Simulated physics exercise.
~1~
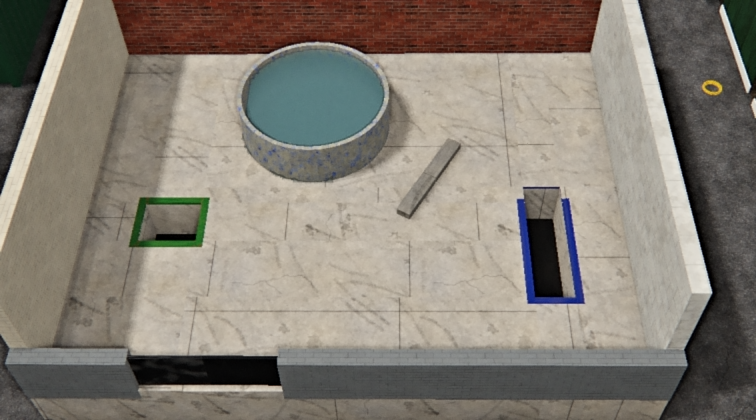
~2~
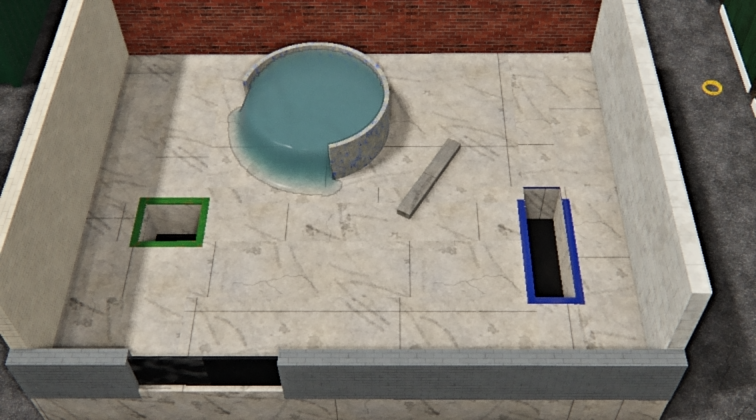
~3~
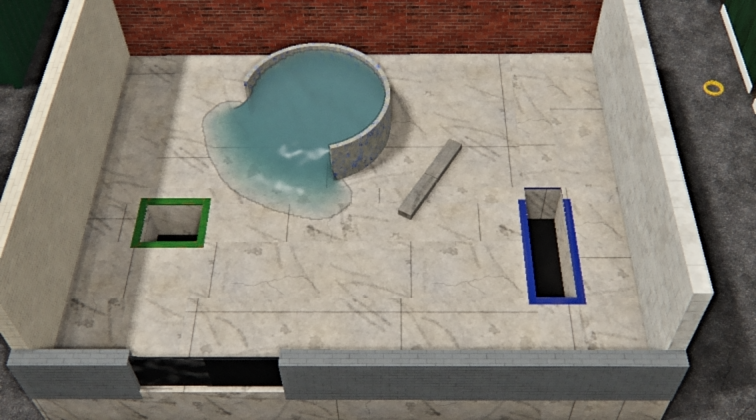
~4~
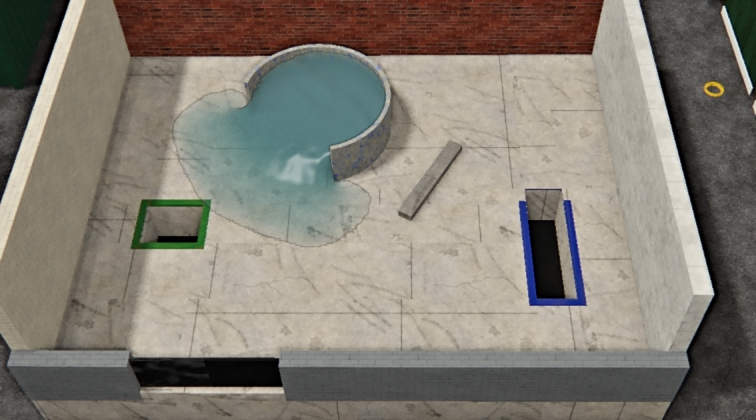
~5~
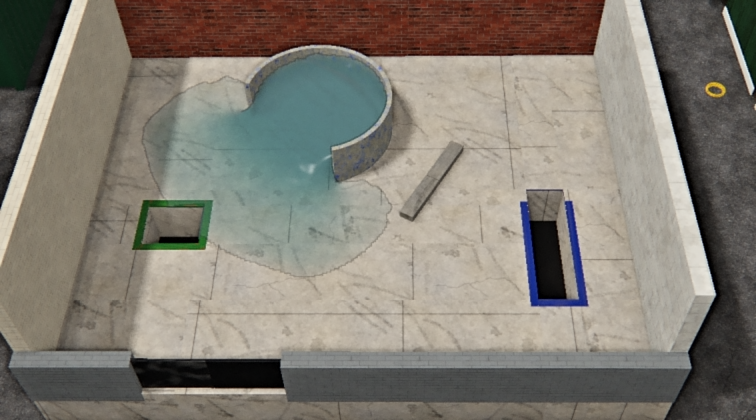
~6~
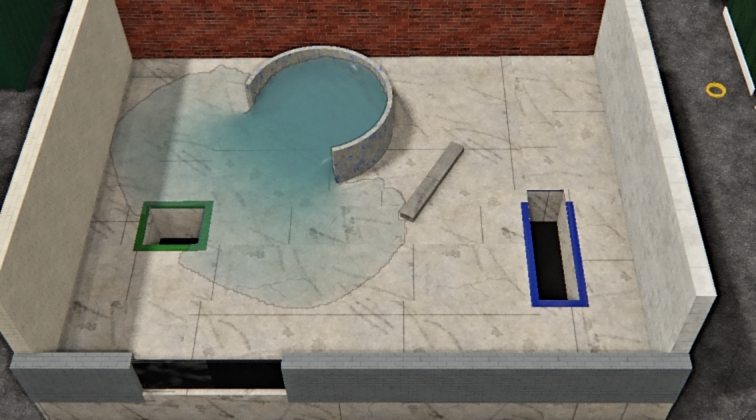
The clip opens on a round pool, full and still, on a walled slab with a green-edged pit, a blue-edged pit and a loose plank. The pool's front left side gives way and water pours out, then spreads thinly across the slab, reaching the green-edged pit and the plank's lower end.
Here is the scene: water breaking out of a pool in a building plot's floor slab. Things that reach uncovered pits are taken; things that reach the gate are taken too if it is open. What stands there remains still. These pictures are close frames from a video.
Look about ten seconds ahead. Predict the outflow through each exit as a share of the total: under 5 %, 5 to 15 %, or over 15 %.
Prediction: The gate passes under 5 %; the blue pit passes 5 to 15 %; the green pit passes over 15 %.
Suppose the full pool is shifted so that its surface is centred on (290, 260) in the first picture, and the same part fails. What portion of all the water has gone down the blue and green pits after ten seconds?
Result in per cent: Blue pit 6, green pit 30.
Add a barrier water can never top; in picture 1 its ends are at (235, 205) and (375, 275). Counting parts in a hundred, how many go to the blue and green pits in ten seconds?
In per cent: Blue 14, green 25.
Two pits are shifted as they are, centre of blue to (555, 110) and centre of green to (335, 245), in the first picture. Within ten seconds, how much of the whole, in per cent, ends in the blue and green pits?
Of the total, the blue pit holds 4 per cent and the green pit 20 per cent.
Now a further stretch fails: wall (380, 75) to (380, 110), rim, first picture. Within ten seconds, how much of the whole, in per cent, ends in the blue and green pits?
For blue it's about 25 per cent, and for green about 0 per cent.
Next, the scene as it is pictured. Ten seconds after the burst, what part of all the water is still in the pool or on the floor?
I reckon around 52 in a hundred.
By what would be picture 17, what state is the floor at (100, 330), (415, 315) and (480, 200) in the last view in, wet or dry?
Taking them as listed, I'd call them soaked through, soaked through and high and dry.
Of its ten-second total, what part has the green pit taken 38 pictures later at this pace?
That comes out to 75 per cent by my count.
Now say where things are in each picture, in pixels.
In the first frame, the round pool at (314, 97) is whole and still.
In the second frame, the front is at (335, 188), out from the gap at (262, 154).
In the third frame, the front is at (343, 204), out from the gap at (264, 156).
In the fourth frame, water pours out at (264, 159) and has run to (209, 98).
In the fifth frame, water pours out at (266, 160) and has run to (346, 258).
In the sixth frame, the front is at (312, 302), out from the gap at (266, 161).
A moment on, water covers 40 % of the floor; the gate 0 %, the blue pit 0 %, the green pit 6 %.
Next, water covers 45 % of the floor; the gate 0 %, the blue pit 0 %, the green pit 13 %.
Then, water covers 50 % of the floor; the gate 0 %, the blue pit 0 %, the green pit 18 %.
Later, water covers 70 % of the floor; the gate 0 %, the blue pit 1 %, the green pit 29 %.
In the end, water covers 90 % of the floor; the gate 0 %, the blue pit 9 %, the green pit 38 %.
